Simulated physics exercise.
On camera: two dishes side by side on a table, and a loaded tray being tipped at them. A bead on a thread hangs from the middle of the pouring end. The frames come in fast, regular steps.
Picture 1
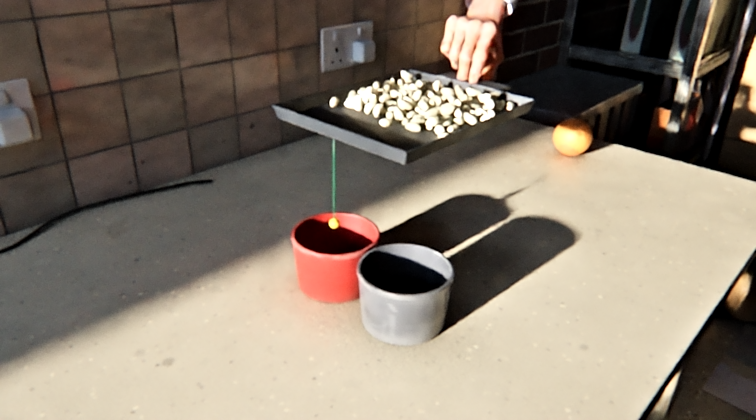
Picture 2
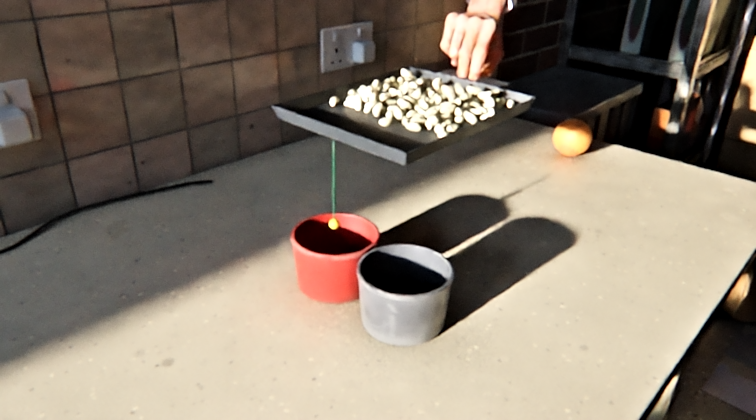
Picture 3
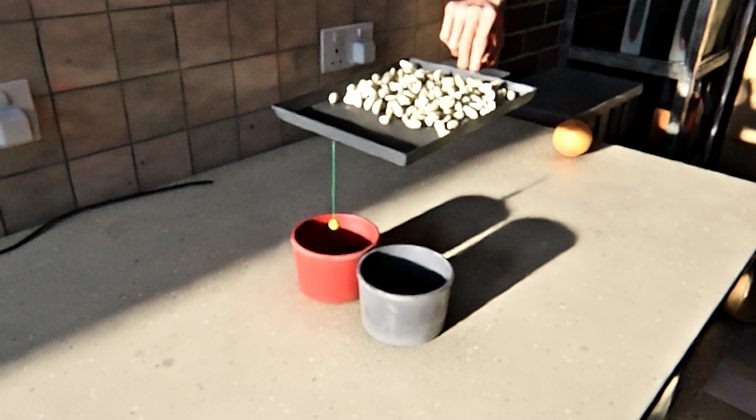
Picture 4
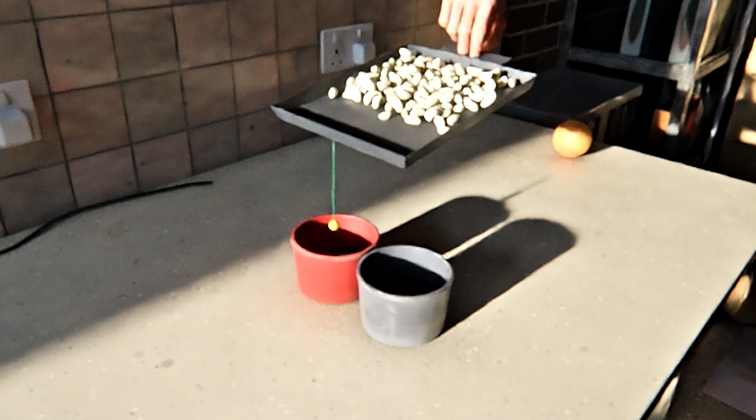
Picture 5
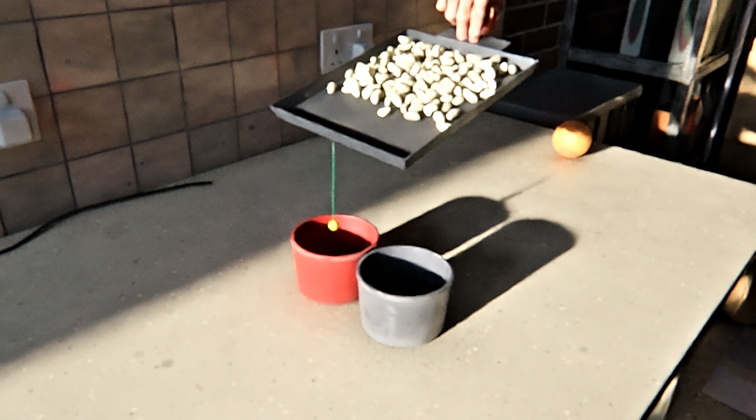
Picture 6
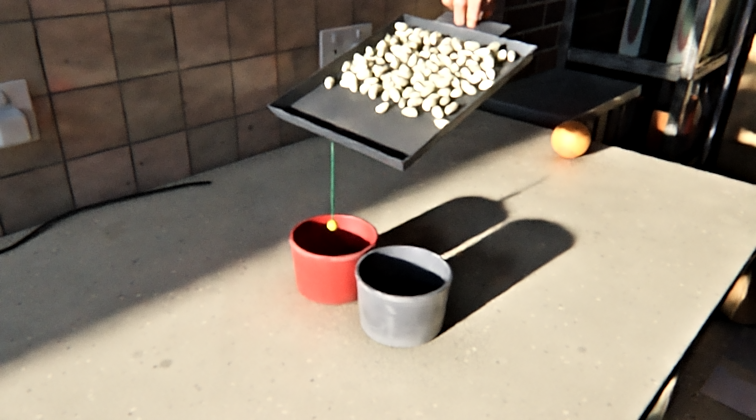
A dark tray loaded with white beans tilts gradually as a hand raises its far end above a red dish and a grey dish on a table, its near edge dipping slightly at the right corner while a yellow bead hangs nearly still.
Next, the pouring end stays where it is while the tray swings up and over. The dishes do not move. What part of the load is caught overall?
In the dishes lies under half of it.
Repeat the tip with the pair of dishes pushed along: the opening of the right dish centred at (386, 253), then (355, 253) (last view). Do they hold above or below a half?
The first try: Below a half. The second: Below a half.
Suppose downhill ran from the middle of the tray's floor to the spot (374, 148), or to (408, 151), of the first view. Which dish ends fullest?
The first try: The right dish. The second: The dish on the right.
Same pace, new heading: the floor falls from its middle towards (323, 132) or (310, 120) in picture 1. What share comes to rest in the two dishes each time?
First some 10, then 10 per cent.
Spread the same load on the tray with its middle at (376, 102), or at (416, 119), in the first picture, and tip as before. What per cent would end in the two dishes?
First some 10, then 20 per cent.
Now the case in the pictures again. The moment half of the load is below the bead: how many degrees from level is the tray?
At about 95°.
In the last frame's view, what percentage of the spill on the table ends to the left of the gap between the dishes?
Roughly 100 in a hundred.
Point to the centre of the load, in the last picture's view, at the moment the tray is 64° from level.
Close to (351, 121).
Soon, tray tipped steeply; most on the tray; a stray few in the right dish; a stray few outside both; a small part in the air.
A while on, tray tipped past a quarter turn; about a third on the tray; a small part in the right dish; a stray few in the left dish; about half outside both; a small part in the air.
Towards the end, tray tipped past a quarter turn; a small part in the right dish; a small part in the left dish; most outside both.
Finally, tray tipped past a quarter turn; a small part in the right dish; a small part in the left dish; most outside both.
